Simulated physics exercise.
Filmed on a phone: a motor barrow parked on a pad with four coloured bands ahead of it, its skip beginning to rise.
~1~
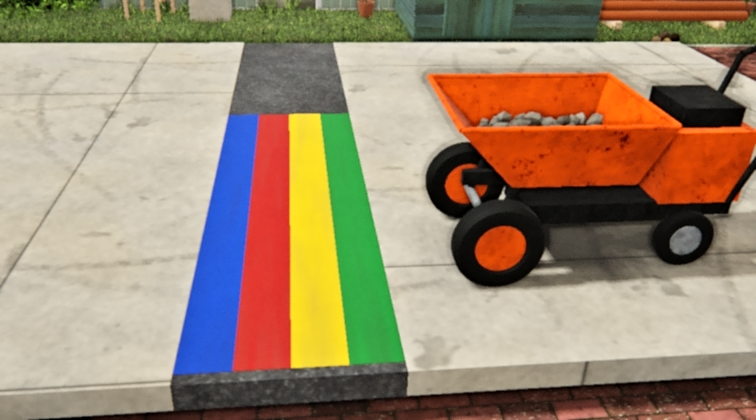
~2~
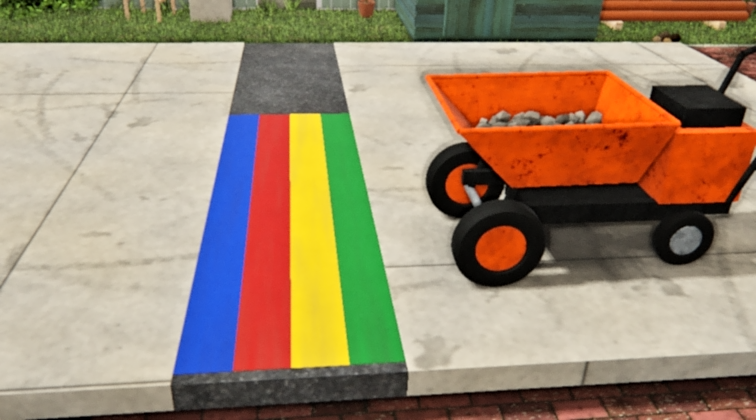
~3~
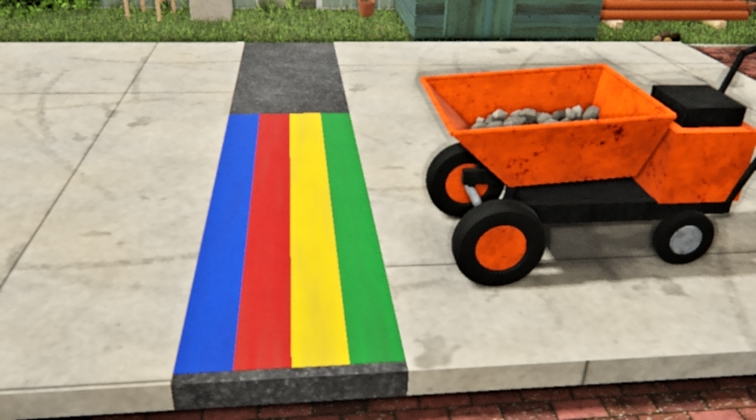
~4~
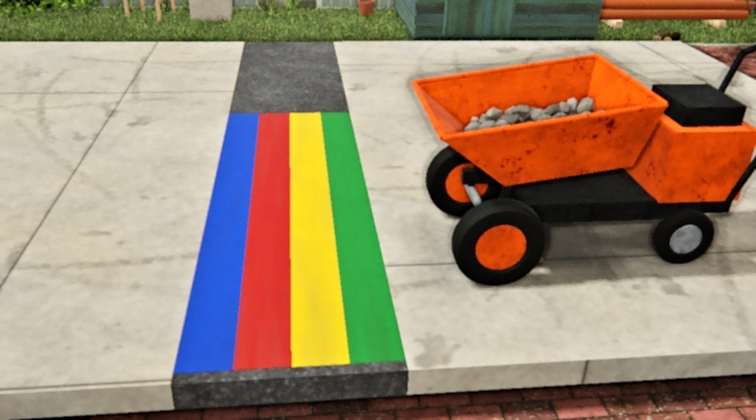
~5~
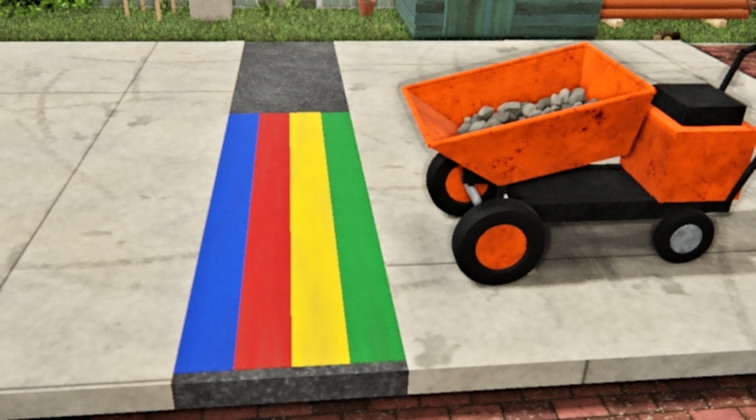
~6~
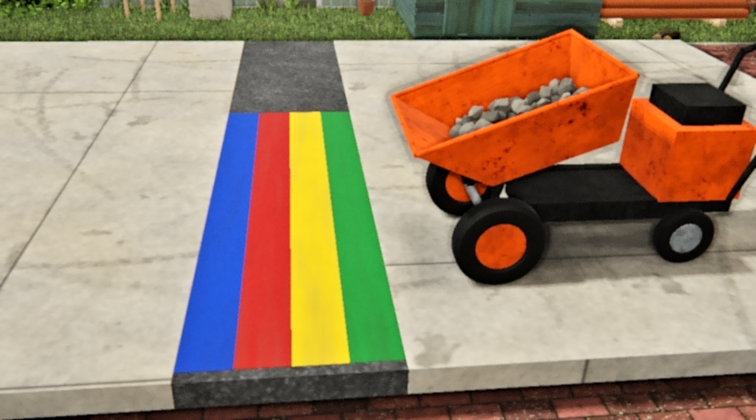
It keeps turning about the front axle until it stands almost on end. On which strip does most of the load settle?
Most covered: The yellow band.
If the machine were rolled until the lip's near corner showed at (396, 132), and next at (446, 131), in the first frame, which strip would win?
In turn: The red strip; the yellow one.
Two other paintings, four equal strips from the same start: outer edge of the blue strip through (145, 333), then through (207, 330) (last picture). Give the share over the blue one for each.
In turn 0 and 10 in a hundred.
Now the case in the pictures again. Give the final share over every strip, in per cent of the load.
Green strip: 20 %, yellow strip: 40 %, red strip: 15 %, blue strip: 5 %.
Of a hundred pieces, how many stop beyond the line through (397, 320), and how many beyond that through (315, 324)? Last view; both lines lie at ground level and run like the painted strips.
The first gives 80 %, the second 40 %.
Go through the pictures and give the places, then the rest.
In the first picture, lip of the skip (462, 131), level; top of the load (550, 138), broken stones; green strip (370, 318); yellow strip (318, 321); red strip (264, 323); blue strip (210, 326).
In the second picture, lip of the skip (460, 132), level; top of the load (556, 131).
In the third picture, lip of the skip (453, 134), tipped barely; top of the load (552, 127).
In the fourth picture, lip of the skip (443, 139), tipped a little; top of the load (546, 123).
In the fifth picture, lip of the skip (431, 146), tipped a little; top of the load (574, 119).
In the sixth picture, lip of the skip (417, 155), tipped clearly; top of the load (563, 111); green strip (370, 317); yellow strip (318, 319); red strip (265, 322); blue strip (211, 324).
Just after the last frame, skip tipped steeply; every one in the skip.
A moment on, skip tipped right over; roughly two thirds in the skip; about a tenth over the green strip; roughly a quarter over the yellow strip.
Further on, skip tipped right over; roughly a quarter in the skip; roughly a quarter over the green strip; roughly a third over the yellow strip; about a tenth over the red strip; about a tenth over the blue strip; just a few off the paint.
When it is over, skip tipped right over; roughly a quarter in the skip; roughly a quarter over the green strip; roughly a third over the yellow strip; about a tenth over the red strip; about a tenth over the blue strip; just a few off the paint.
